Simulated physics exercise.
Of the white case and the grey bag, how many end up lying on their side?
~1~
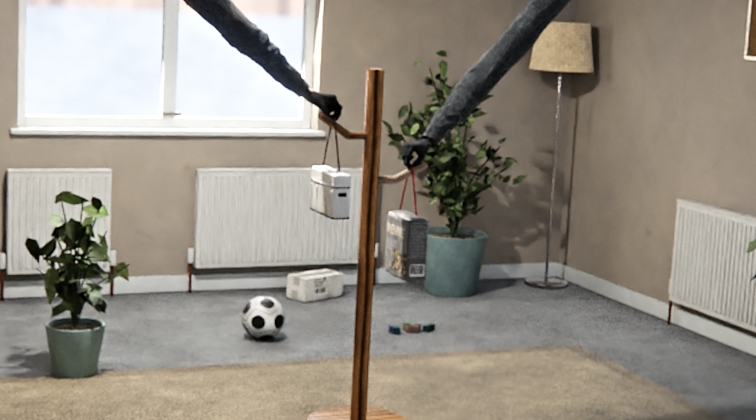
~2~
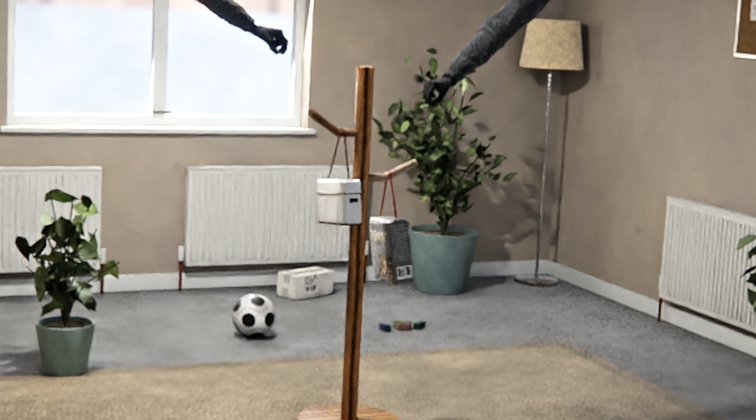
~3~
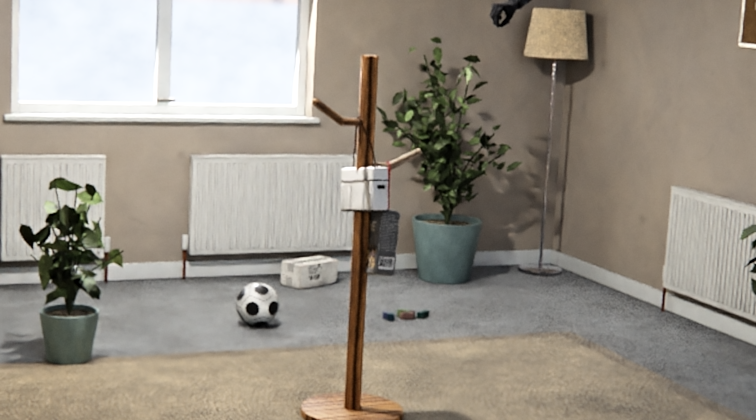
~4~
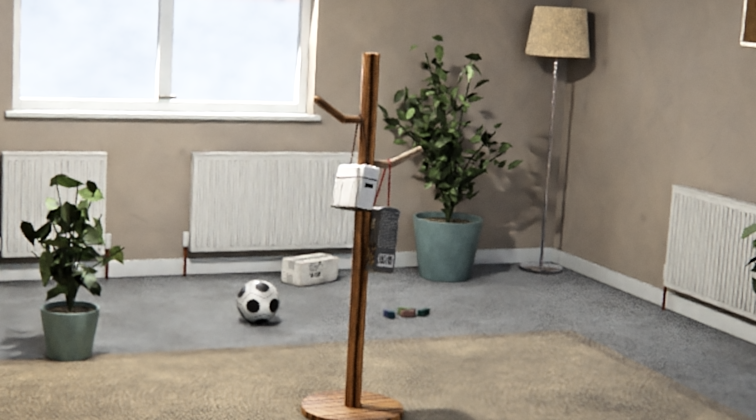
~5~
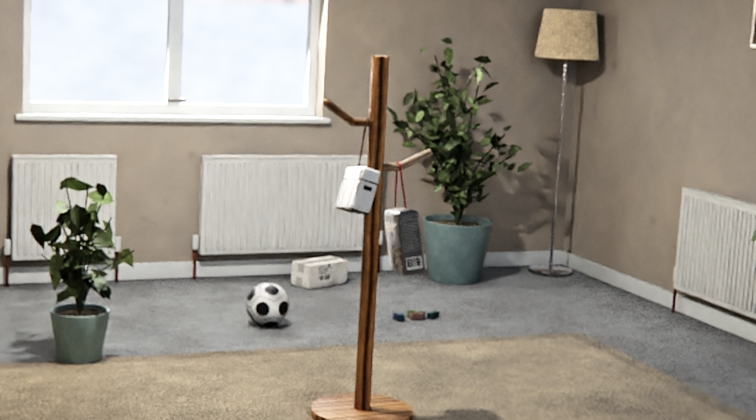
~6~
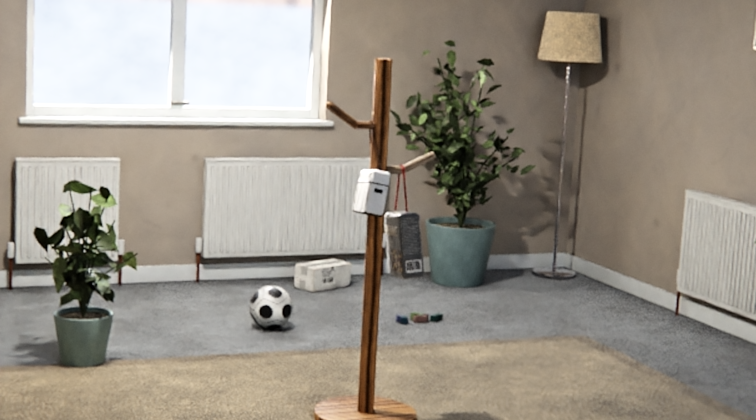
None of them do. Both the white case and the grey bag are still hanging from the coat stand at the end.
Two dark hands releasing a white case and grey bag on a wooden coat stand, both swaying a little but staying hung.
